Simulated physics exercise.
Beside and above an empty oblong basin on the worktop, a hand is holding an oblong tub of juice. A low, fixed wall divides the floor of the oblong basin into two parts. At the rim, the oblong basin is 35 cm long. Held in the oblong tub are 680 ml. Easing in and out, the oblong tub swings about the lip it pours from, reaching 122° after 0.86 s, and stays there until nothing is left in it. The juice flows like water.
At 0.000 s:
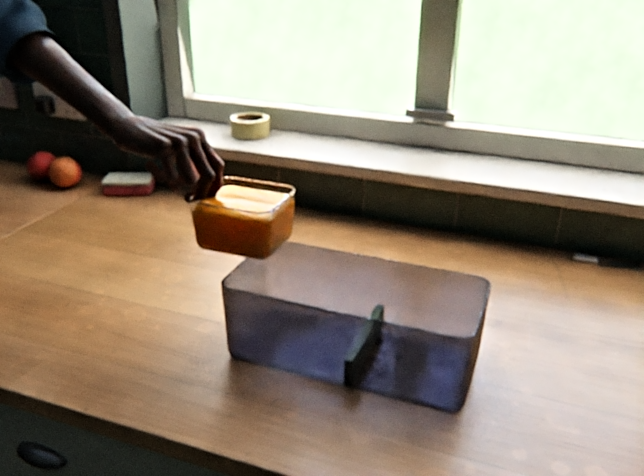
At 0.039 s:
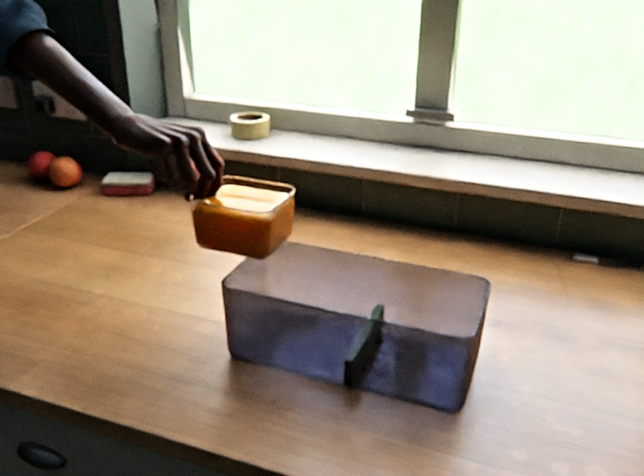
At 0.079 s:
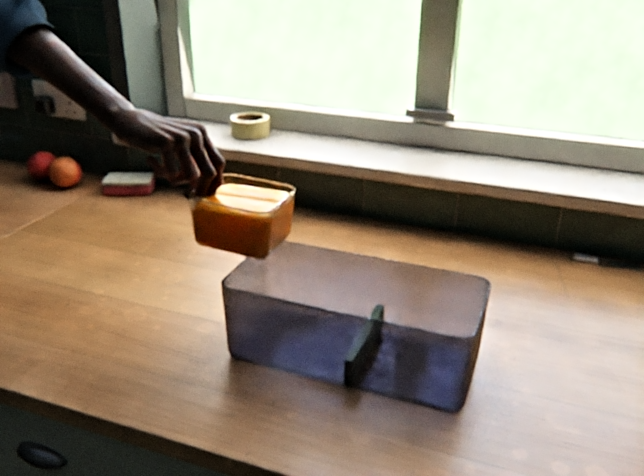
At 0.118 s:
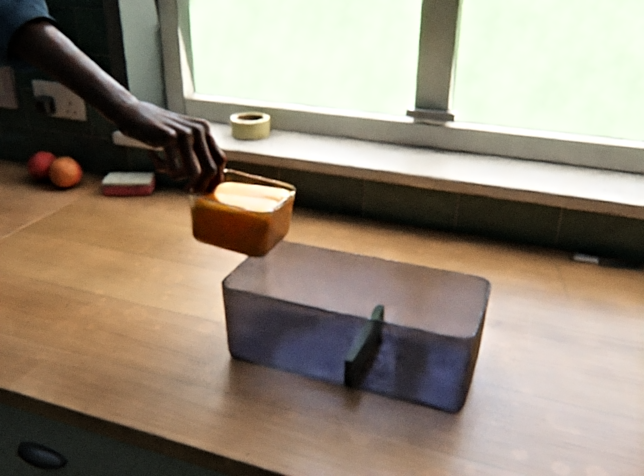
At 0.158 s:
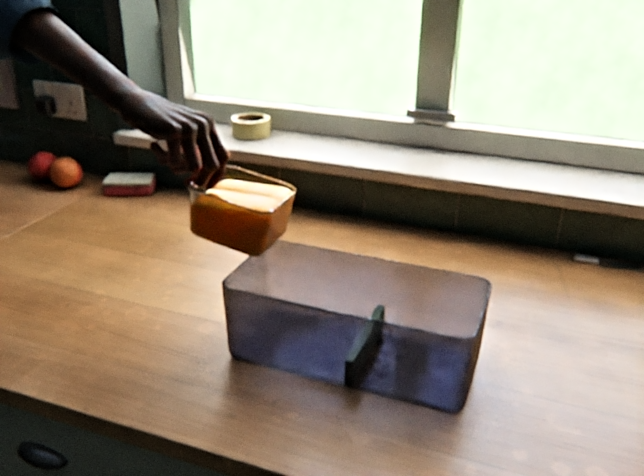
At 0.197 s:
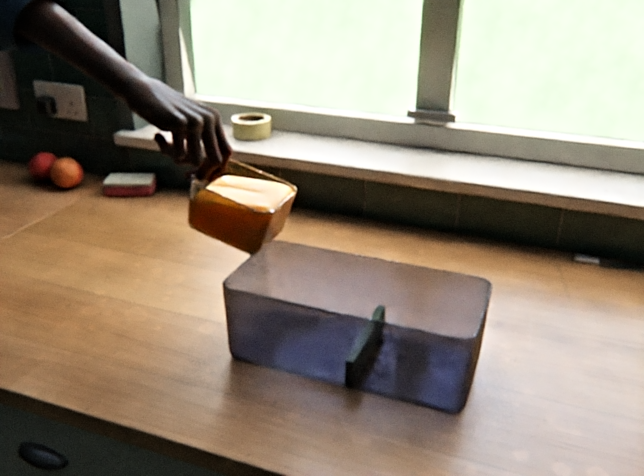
A hand tilting an oblong tub of orange juice slightly to the right above an empty, divided oblong basin on a wooden worktop.
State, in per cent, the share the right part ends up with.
The right part ends up with roughly 30 %.
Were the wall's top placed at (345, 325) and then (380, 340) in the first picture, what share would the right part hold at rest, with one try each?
Respectively close to 75 and 15 %.
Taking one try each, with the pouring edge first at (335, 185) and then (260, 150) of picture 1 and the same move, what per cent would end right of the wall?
85 per cent first, 15 per cent second.
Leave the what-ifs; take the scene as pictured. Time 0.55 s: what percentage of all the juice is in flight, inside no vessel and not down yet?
Near 42 per cent at that moment.
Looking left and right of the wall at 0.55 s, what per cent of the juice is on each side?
Left: Around 12. Right: Around 0.
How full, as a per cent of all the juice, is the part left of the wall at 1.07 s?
I'd put it near 68 percent.
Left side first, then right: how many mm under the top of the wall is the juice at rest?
About 26 mm on the left, about 32 mm on the right.
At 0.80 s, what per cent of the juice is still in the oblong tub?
Around 1 in a hundred.
After 0.55 s the tilt is 86° and 45 per cent is still to pour, 12 is left of the wall and 0 right of it.
After 0.80 s the tilt is 121° and 1 per cent is still to pour, 59 is left of the wall and 31 right of it.
After 1.07 s the tilt is 122° and 0 per cent is still to pour, 69 is left of the wall and 30 right of it.
After 1.36 s the tilt is 122° and 0 per cent is still to pour, 68 is left of the wall and 30 right of it.
In the end 68 per cent lies left of the wall, 30 right of it and 2 outside.
